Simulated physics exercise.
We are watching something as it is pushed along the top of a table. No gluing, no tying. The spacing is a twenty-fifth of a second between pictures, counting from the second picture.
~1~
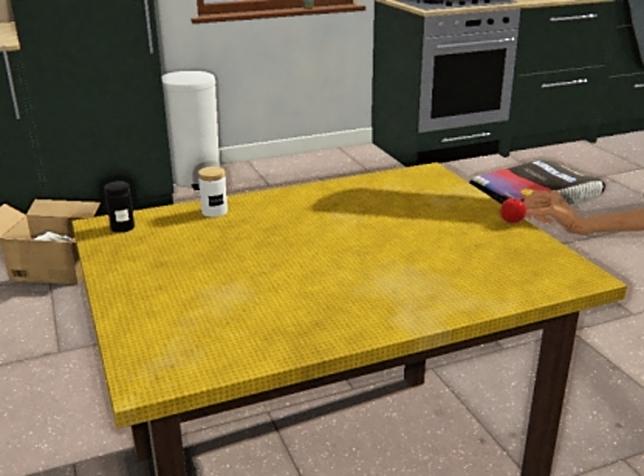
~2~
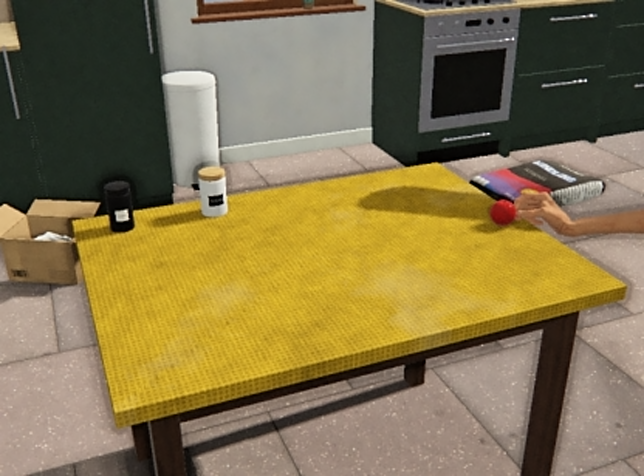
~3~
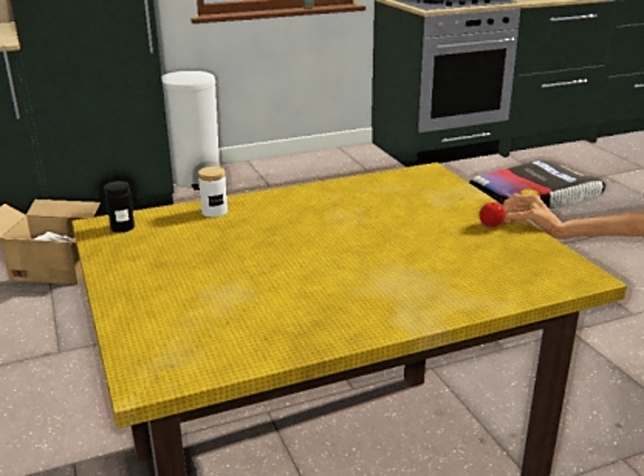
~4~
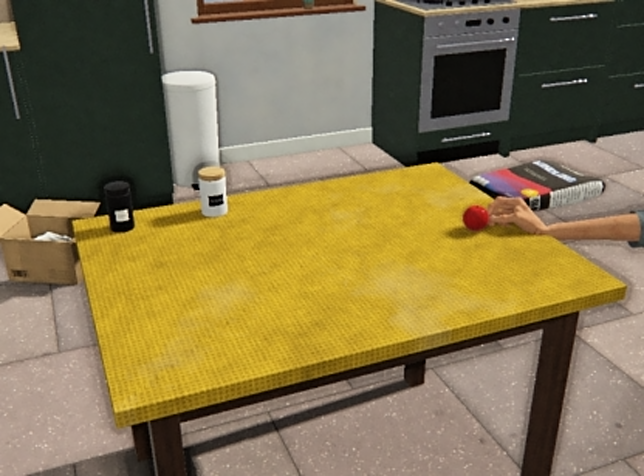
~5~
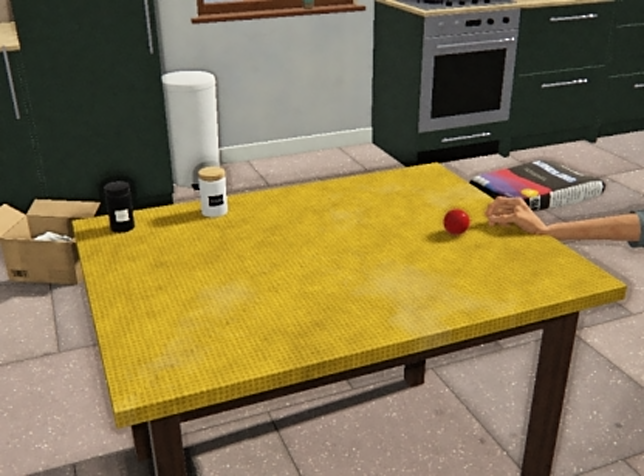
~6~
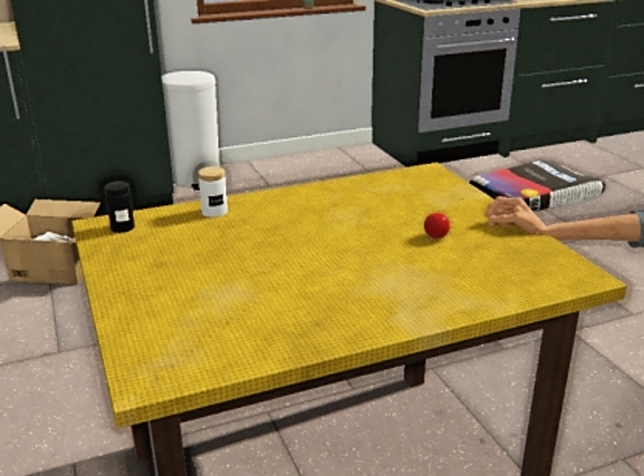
Red apple moving left across a yellow tabletop, pushed by a hand from the right, then rolling on as the hand stays behind.
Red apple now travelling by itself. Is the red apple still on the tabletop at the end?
No, turns out it is no longer on the table.
Then, 0.20 s later than the last frame, red apple moved well along near (337, 245).
Then, 0.50 s later than the last frame, red apple moved well along near (178, 276).
Then, 0.80 s later than the last frame, red apple now off the table.
Then, 1.10 s later than the last frame, things are still on the move.
When it is over, off the table, red apple.
